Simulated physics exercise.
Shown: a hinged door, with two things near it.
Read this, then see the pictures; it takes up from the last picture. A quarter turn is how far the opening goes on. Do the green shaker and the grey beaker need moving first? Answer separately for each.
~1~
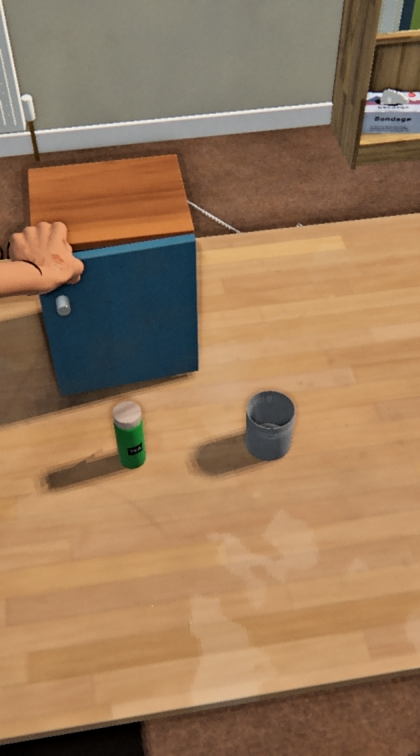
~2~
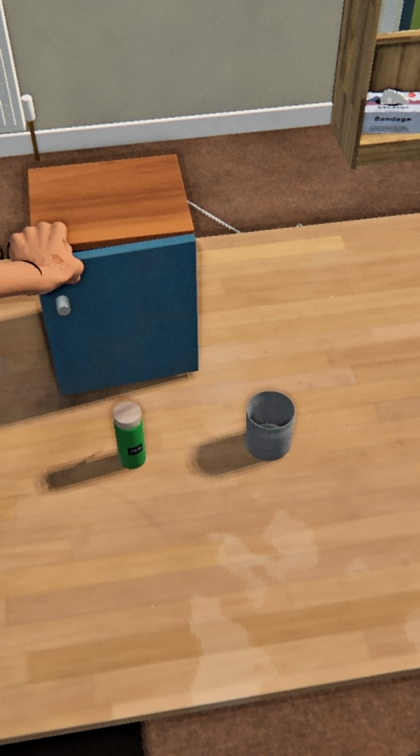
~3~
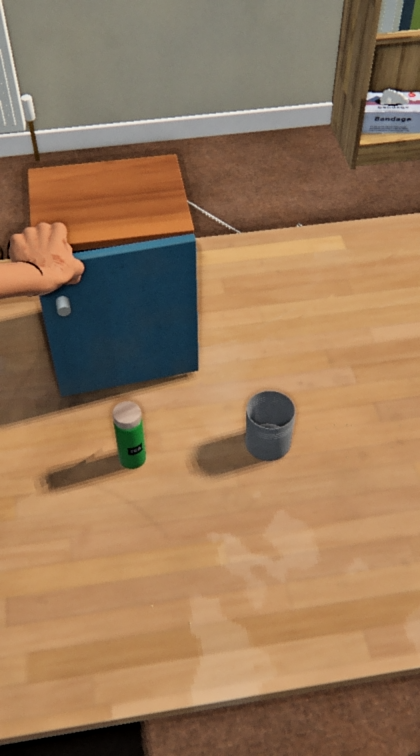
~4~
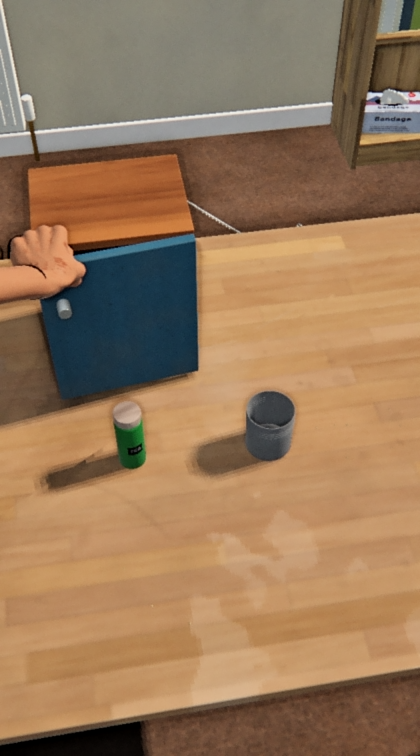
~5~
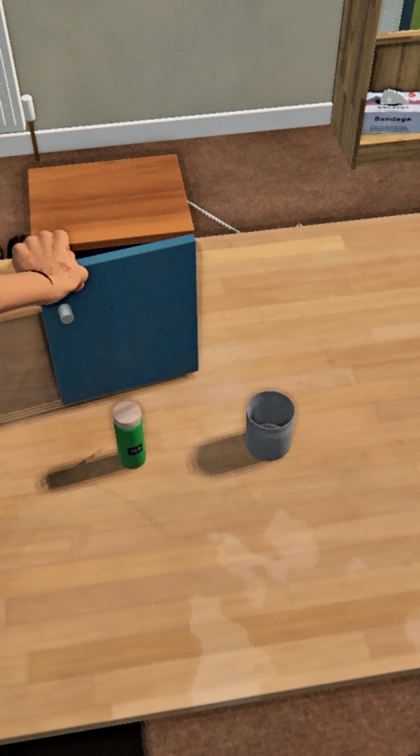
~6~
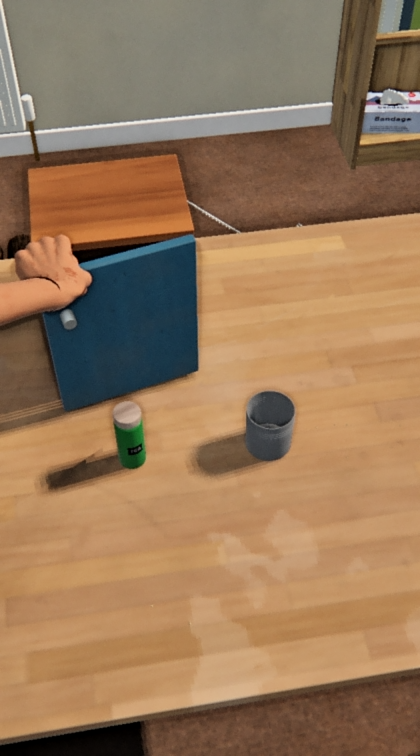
I expect the green shaker will be hit, I expect the grey beaker won't be hit.
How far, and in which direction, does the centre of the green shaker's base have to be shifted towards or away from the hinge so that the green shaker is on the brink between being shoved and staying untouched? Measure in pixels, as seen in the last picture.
Direction down, size about 28 pixels.
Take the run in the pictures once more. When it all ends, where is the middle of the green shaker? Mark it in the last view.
When everything stops, it's near (236, 459).
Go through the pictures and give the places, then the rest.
Door 4° open; green shaker (130, 436); grey beaker (270, 427); door (124, 326), in the first picture.
Door 4° open; grey beaker (270, 427); door (124, 326), in the second picture.
Door 4° open; green shaker (130, 436); door (125, 326), in the third picture.
Door 6° open; grey beaker (270, 427); door (125, 328), in the fourth picture.
Door 9° open; green shaker (130, 436); door (126, 331), in the fifth picture.
Door 12° open; green shaker (130, 436); grey beaker (270, 427); door (127, 333), in the sixth picture.
Then, 1.20 s after the last picture, door 63° open; green shaker moved well along near (171, 455); grey beaker at rest near (270, 427).
At rest, the green shaker is pushed along, near (236, 459); the grey beaker remains where it is, near (270, 427).
